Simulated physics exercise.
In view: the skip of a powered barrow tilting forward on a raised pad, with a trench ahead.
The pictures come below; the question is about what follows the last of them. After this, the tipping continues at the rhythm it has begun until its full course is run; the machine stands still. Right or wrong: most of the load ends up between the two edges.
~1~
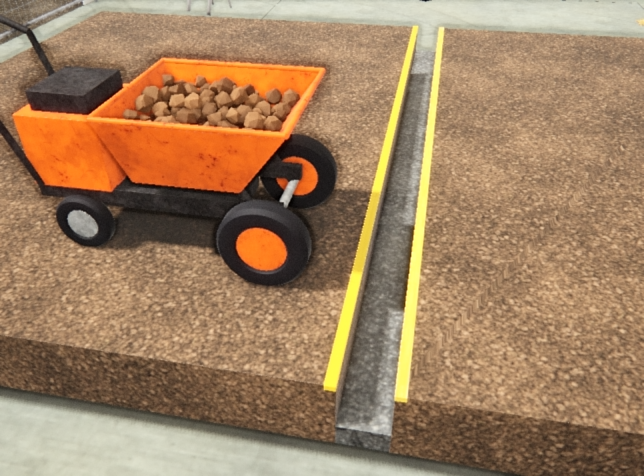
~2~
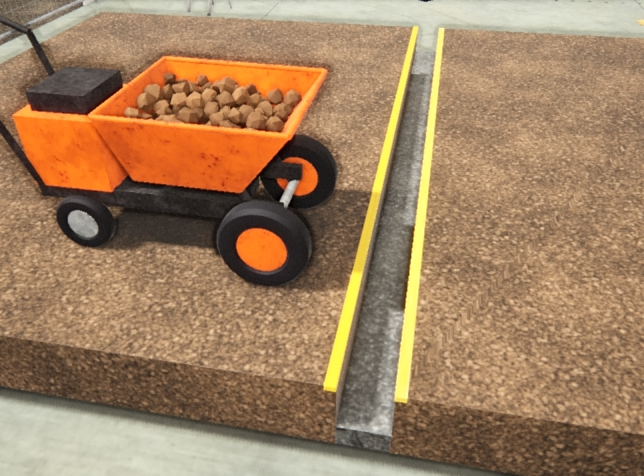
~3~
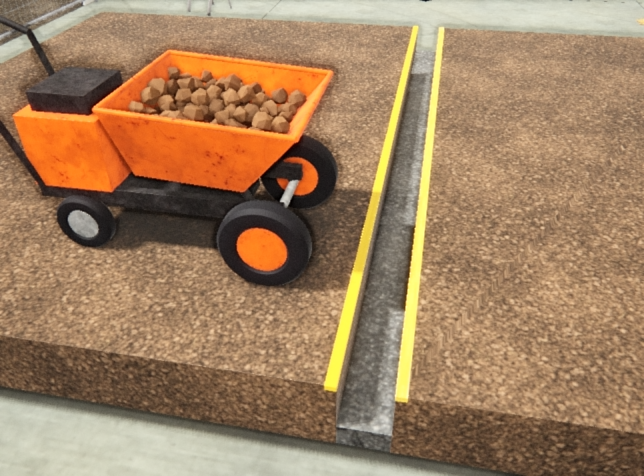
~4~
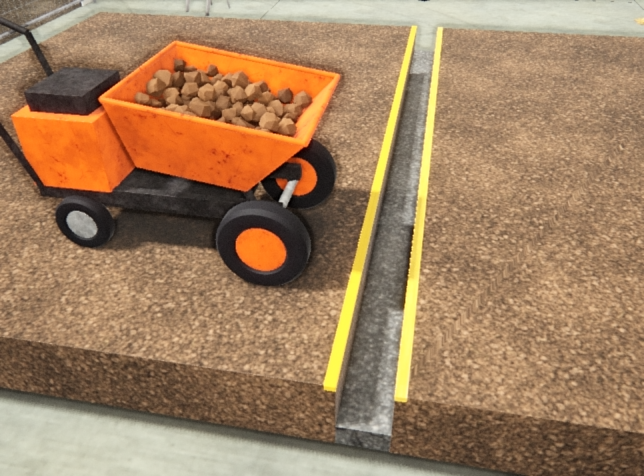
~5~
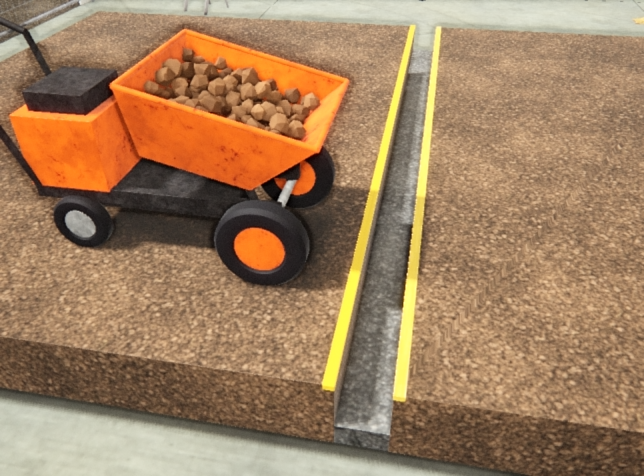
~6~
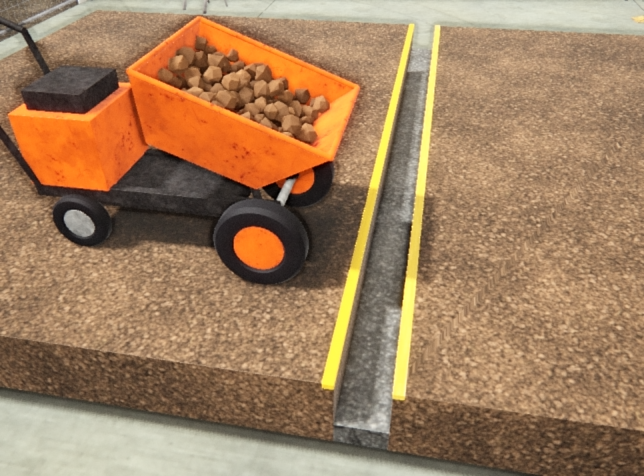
Wrong.
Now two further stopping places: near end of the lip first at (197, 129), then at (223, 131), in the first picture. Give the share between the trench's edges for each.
70 per cent, then 70 per cent.
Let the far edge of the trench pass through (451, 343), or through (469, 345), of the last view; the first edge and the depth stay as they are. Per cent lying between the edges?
The share would be 70 % first and 90 % second.
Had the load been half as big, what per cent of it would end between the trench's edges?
Roughly 20 percent of the load.
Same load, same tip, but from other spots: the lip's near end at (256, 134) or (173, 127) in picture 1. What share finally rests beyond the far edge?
50 and 10 percent, in that order.
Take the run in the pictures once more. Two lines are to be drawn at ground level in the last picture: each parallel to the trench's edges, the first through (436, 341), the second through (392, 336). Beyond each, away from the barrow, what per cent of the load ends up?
Roughly 60 and 80 percent.
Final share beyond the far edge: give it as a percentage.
75 per cent.
Soon after the last picture, skip tipped steeply; all in the skip.
A little later, skip tipped right over; about two thirds in the skip; a stray few in or heaped over the trench; about a third beyond it; a small part falling.
Later still, skip tipped right over; a small part in the skip; a small part in or heaped over the trench; most beyond it.
By the end, skip tipped right over; a stray few in the skip; about a quarter in or heaped over the trench; most beyond it.
